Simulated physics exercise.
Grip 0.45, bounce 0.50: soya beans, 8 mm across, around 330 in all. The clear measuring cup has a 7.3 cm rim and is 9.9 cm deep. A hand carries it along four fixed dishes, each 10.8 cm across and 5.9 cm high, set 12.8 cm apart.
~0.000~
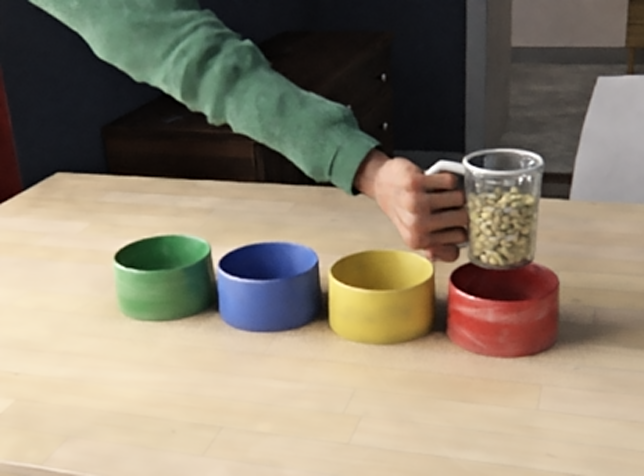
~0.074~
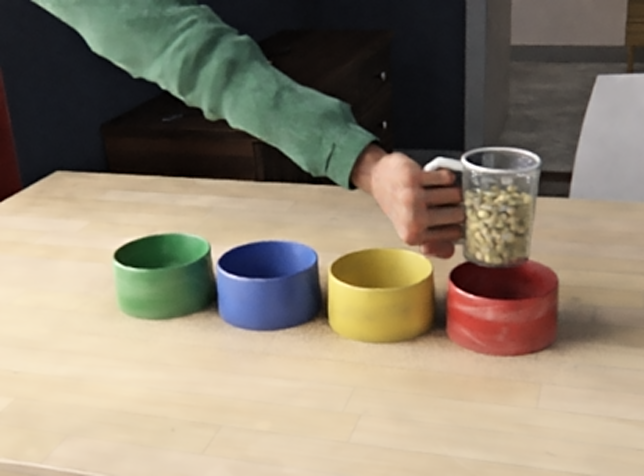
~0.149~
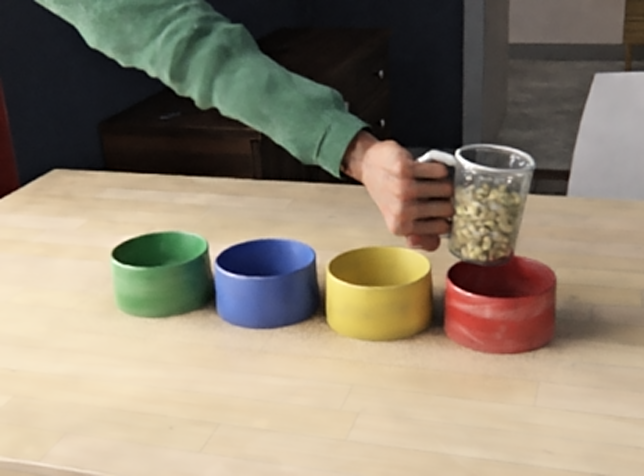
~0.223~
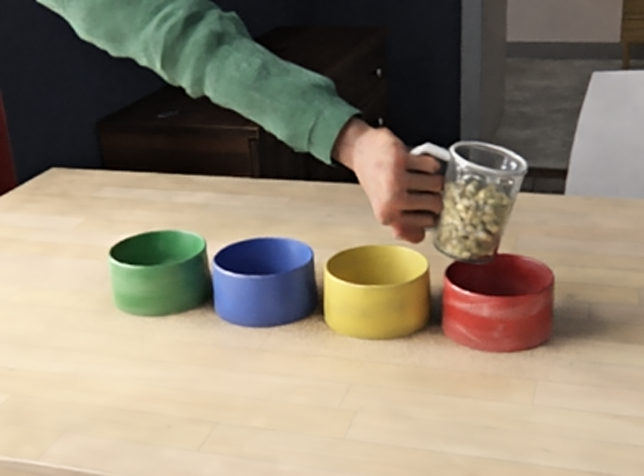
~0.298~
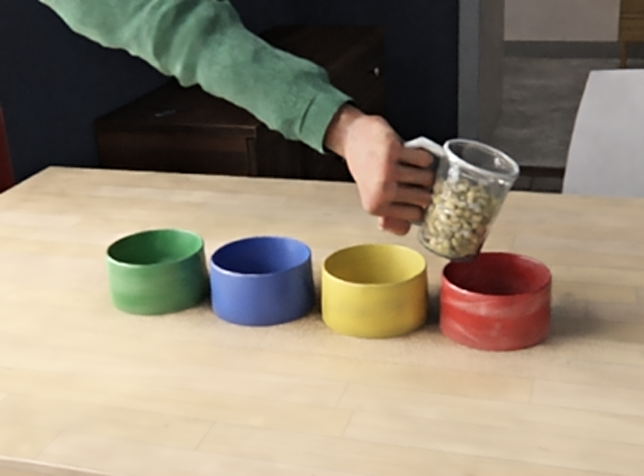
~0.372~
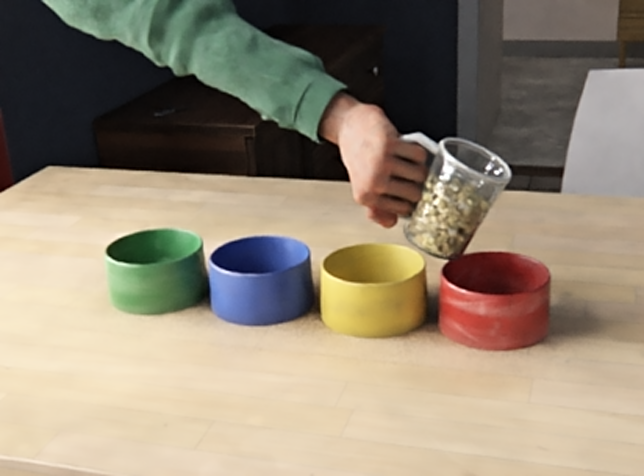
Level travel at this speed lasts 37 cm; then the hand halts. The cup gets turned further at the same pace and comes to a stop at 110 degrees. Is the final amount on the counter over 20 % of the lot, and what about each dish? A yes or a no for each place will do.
Red - no; blue - no; green - no; yellow - yes; counter - no.
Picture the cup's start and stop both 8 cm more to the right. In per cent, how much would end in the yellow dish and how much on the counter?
The yellow one would get 30 and the counter 30.
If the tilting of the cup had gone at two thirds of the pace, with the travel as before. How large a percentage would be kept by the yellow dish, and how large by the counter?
Shares: Yellow 10, counter 20.
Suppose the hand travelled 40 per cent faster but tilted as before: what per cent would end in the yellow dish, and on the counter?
Shares: Yellow 10, counter 30.
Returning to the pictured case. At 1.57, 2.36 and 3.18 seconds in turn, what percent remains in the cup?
In order, near 55 %, 0 % and 0 %.
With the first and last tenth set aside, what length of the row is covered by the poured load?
Some 9 centimetres.
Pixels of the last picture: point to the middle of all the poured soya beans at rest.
My guess is close to (366, 299).
After 1.57 s, tilt 110 degrees; cup holds 55 %, yellow 45 %.
After 2.36 s, tilt 110 degrees; cup holds 0 %, blue 5 %, yellow 85 %.
Then, at 3.18 s, tilt 110 degrees; cup holds 0 %, blue 5 %, yellow 85 %.
At rest (3.5 s), red 0 %, blue 5 %, green 0 %, yellow 85 %, counter 10 %.
